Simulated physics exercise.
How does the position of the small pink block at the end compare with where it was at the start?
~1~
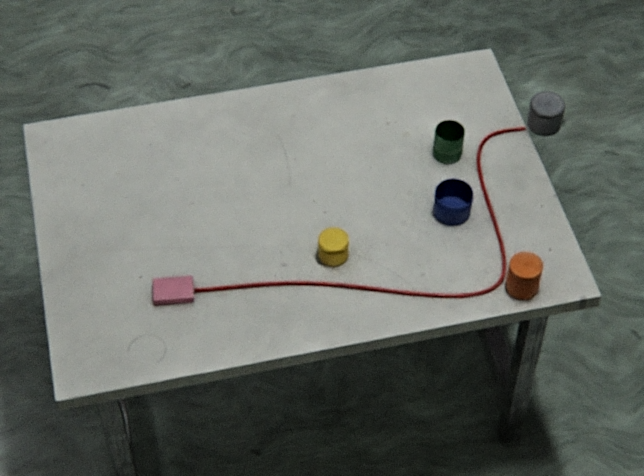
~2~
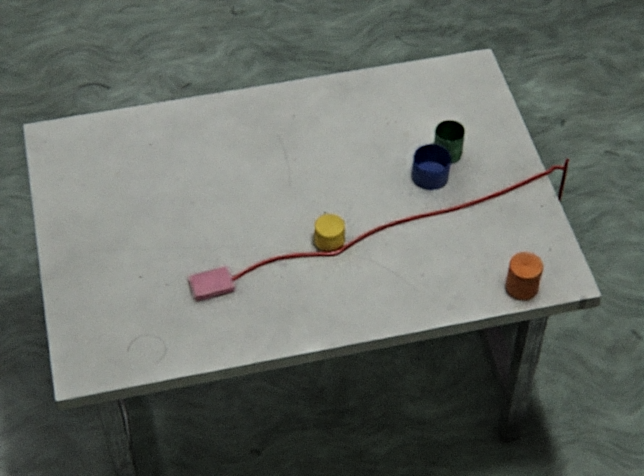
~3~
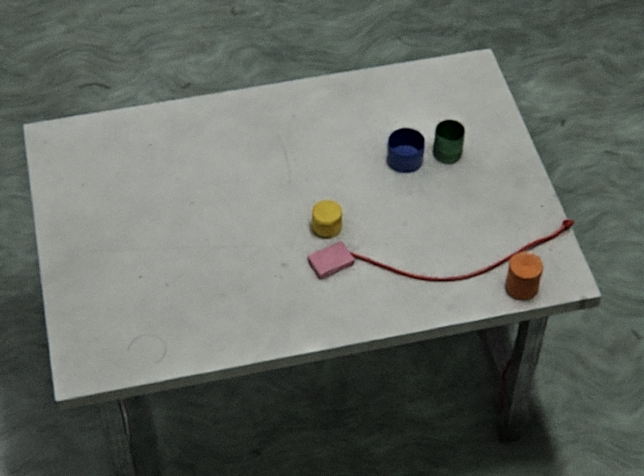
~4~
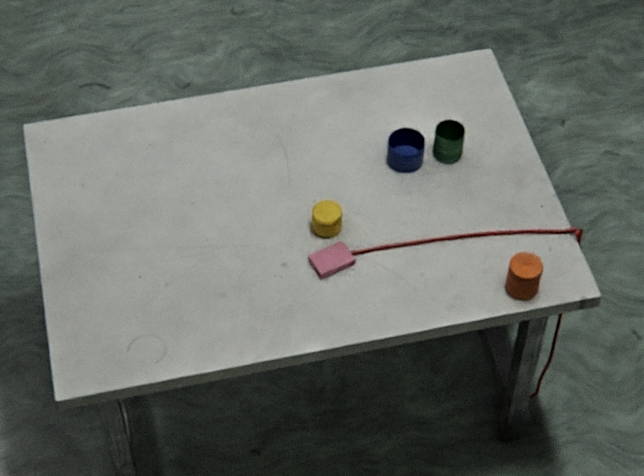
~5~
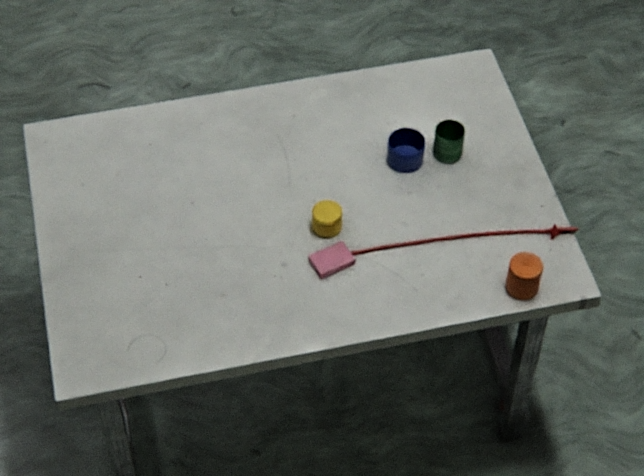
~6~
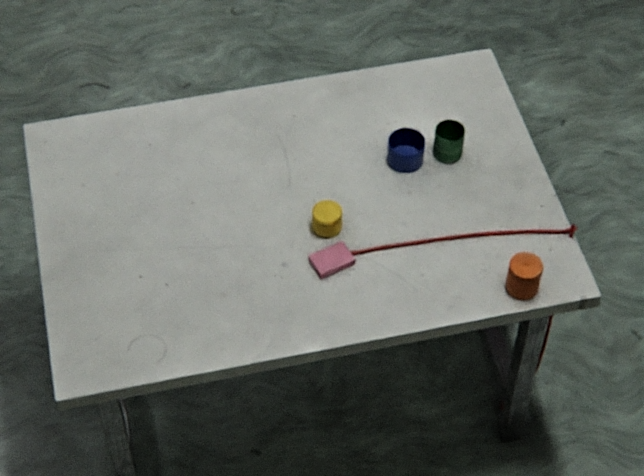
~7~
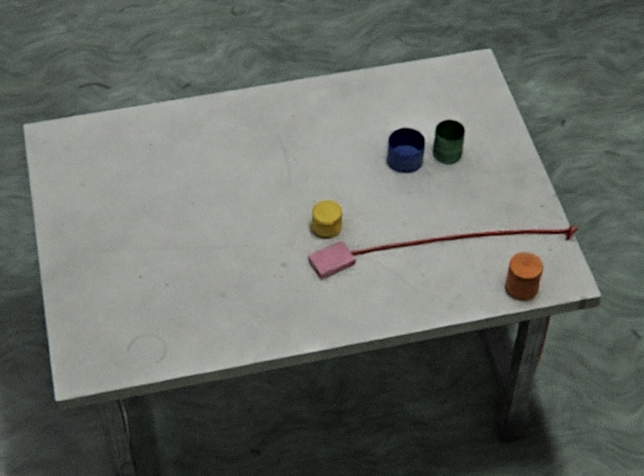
It starts near the left side of the table, well away from the yellow tub, and ends farther right and slightly higher up, just below the yellow tub.
A grey cylinder drops past the right edge of a pale table, drawing a red cable after it. The cable pulls a small pink block to the right and sweeps across the top, shifting the blue cup up and to the left and nudging the yellow tub slightly upward. The block slides on and stops just below the yellow tub, while the cable briefly curves, then straightens toward the edge. The grey cylinder is out of sight, and the block, cups and tubs all lie still at the end, the green cup and orange tub never having moved.
